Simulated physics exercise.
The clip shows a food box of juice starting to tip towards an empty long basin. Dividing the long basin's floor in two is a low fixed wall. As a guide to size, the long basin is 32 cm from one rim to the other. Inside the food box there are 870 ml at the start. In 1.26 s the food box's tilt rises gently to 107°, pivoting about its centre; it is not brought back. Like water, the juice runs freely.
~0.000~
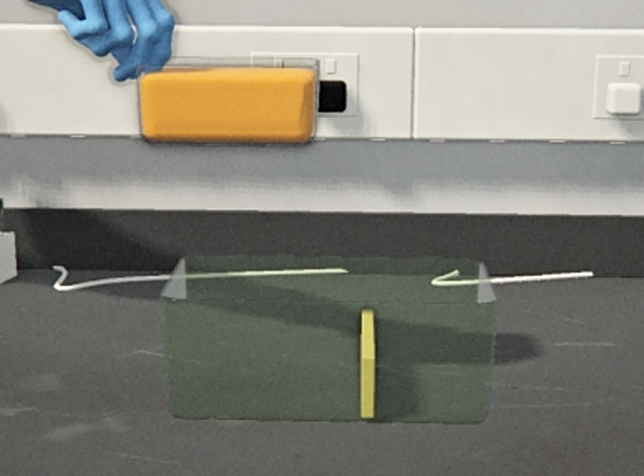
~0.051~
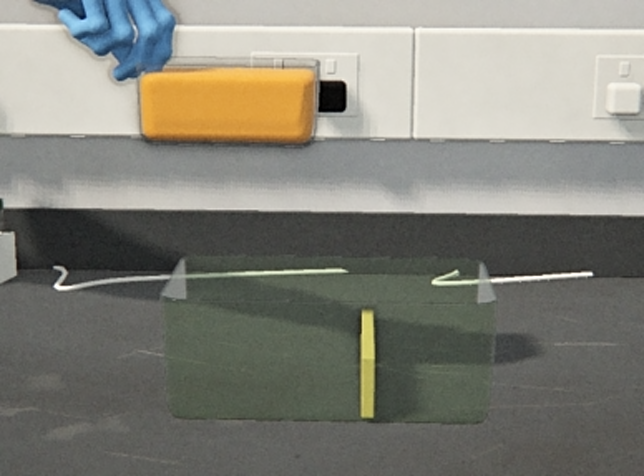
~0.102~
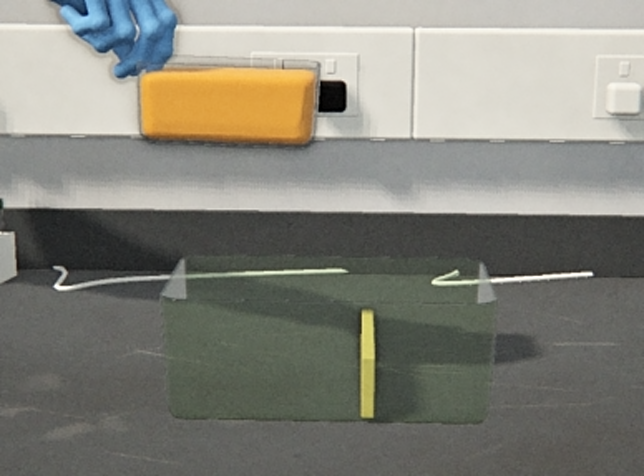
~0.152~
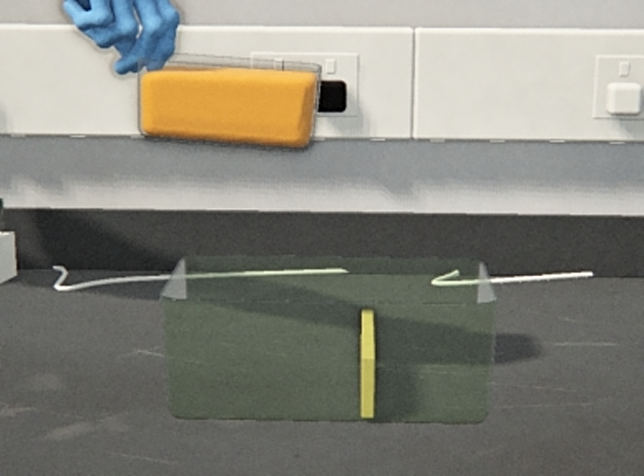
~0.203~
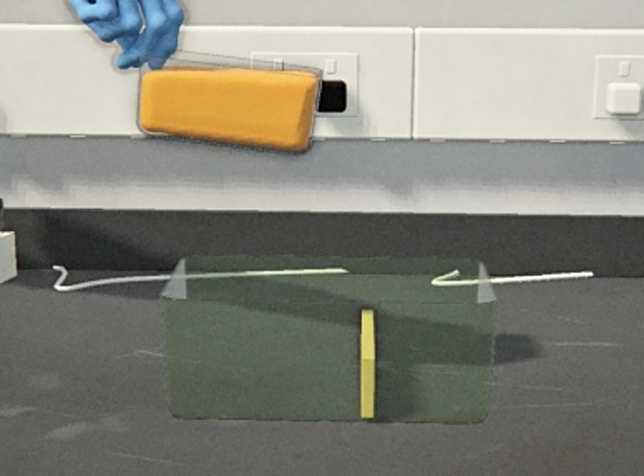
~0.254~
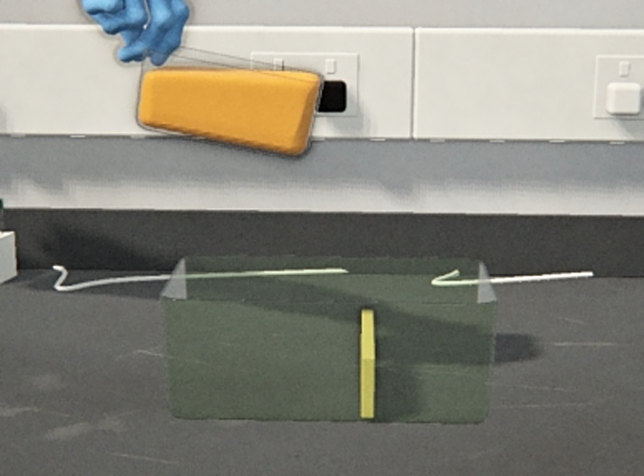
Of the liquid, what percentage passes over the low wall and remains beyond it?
The far part has about 71 per cent.
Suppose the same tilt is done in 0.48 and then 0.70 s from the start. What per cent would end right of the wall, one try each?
45 in a hundred, followed by 60 in a hundred.
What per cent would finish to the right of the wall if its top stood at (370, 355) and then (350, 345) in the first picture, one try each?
The first try gives 65 percent and the second 75 percent.
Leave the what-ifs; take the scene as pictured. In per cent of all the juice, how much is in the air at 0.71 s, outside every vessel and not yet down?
At that moment, about 40 percent.
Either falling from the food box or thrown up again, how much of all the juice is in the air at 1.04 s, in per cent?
In-air share: About 6 %.
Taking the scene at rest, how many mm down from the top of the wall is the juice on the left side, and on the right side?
It's around 54 mm on the left side and around 28 mm on the right side.
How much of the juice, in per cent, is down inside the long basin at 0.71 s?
18 %, roughly.
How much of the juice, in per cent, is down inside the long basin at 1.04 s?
I reckon close to 86 per cent.
By 0.71 s the tilt is 64° and 41 per cent is still to pour, 2 is left of the wall and 17 right of it.
By 1.04 s the tilt is 99° and 8 per cent is still to pour, 14 is left of the wall and 71 right of it.
By 1.38 s the tilt is 107° and 0 per cent is still to pour, 26 is left of the wall and 71 right of it.
By 1.76 s the tilt is 107° and 0 per cent is still to pour, 27 is left of the wall and 71 right of it.
At rest 27 per cent lies left of the wall, 71 right of it and 2 outside.
